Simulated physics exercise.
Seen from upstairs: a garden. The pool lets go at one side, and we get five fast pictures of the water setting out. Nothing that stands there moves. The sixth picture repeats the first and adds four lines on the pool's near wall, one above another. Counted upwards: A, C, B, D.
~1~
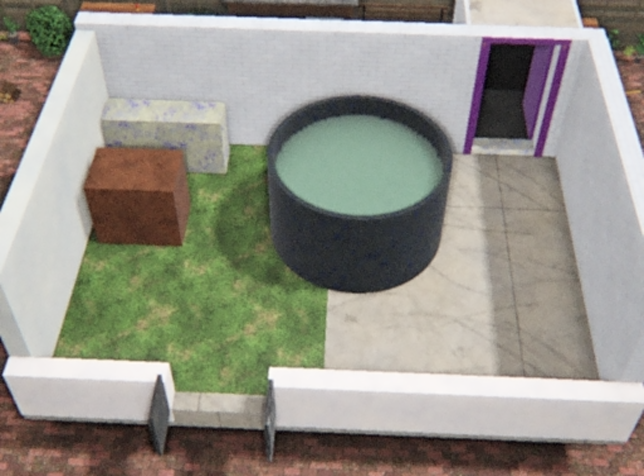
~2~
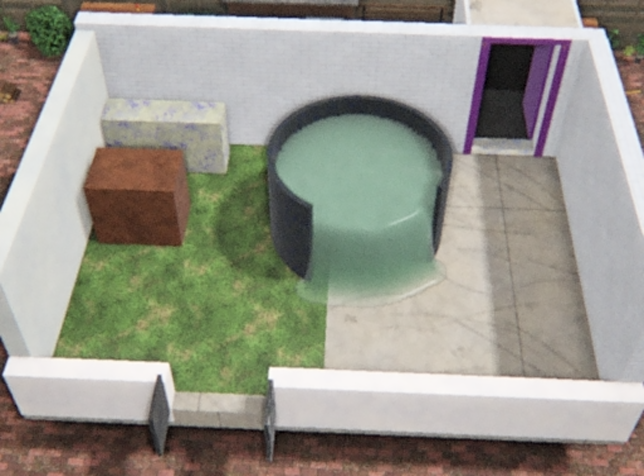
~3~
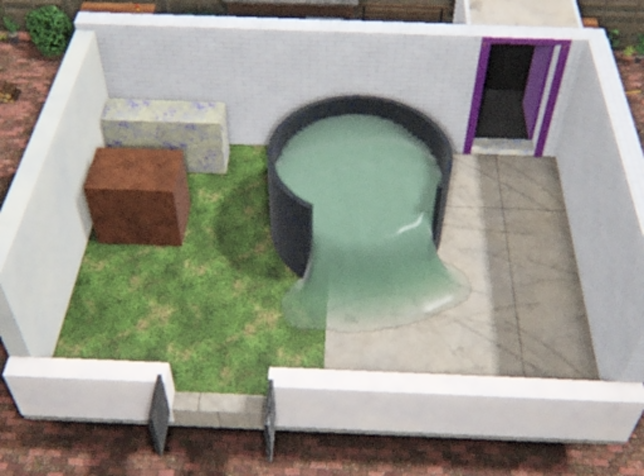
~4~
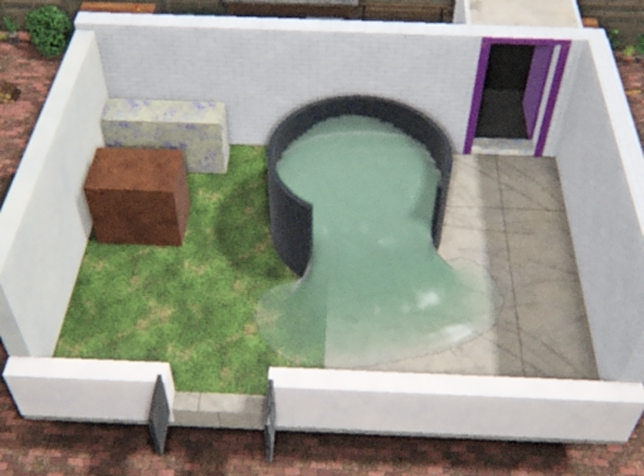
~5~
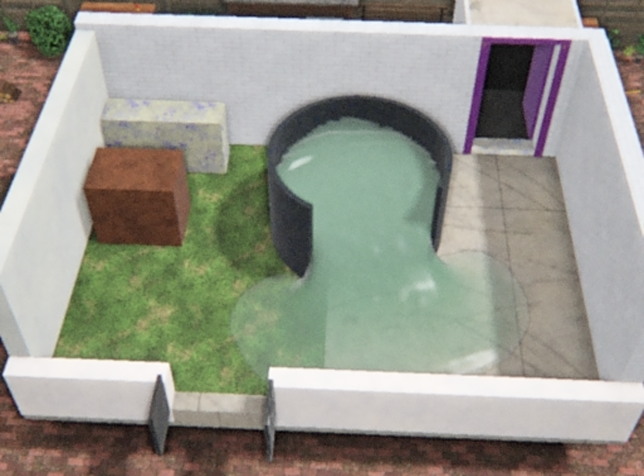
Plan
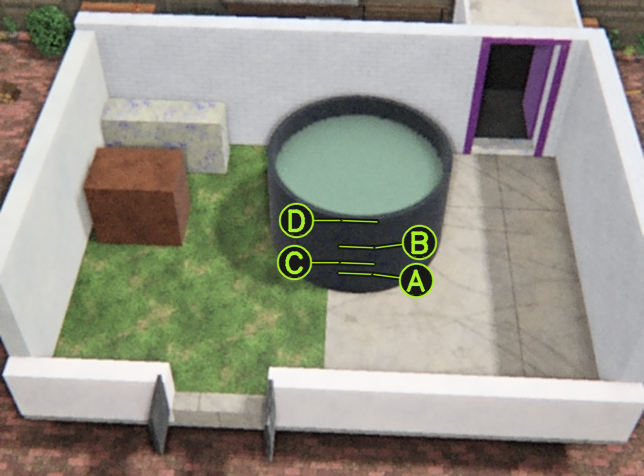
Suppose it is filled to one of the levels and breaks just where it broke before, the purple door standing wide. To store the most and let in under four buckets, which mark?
A is the one.
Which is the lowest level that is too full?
That is level C.
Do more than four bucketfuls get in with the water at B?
Yes, that goes wrong.
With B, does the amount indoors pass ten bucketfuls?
Yes.
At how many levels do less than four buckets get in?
One.
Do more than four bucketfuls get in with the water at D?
Yes, it does.
In lime, A at (355, 273); B at (357, 247); C at (356, 263); D at (358, 221); from the bottom up A, C, B, D.
With A, a bucket or two gets in.
With B, dozens of bucketfuls pour in.
With C, about 10 bucketfuls get in.
With D, dozens of bucketfuls pour in.
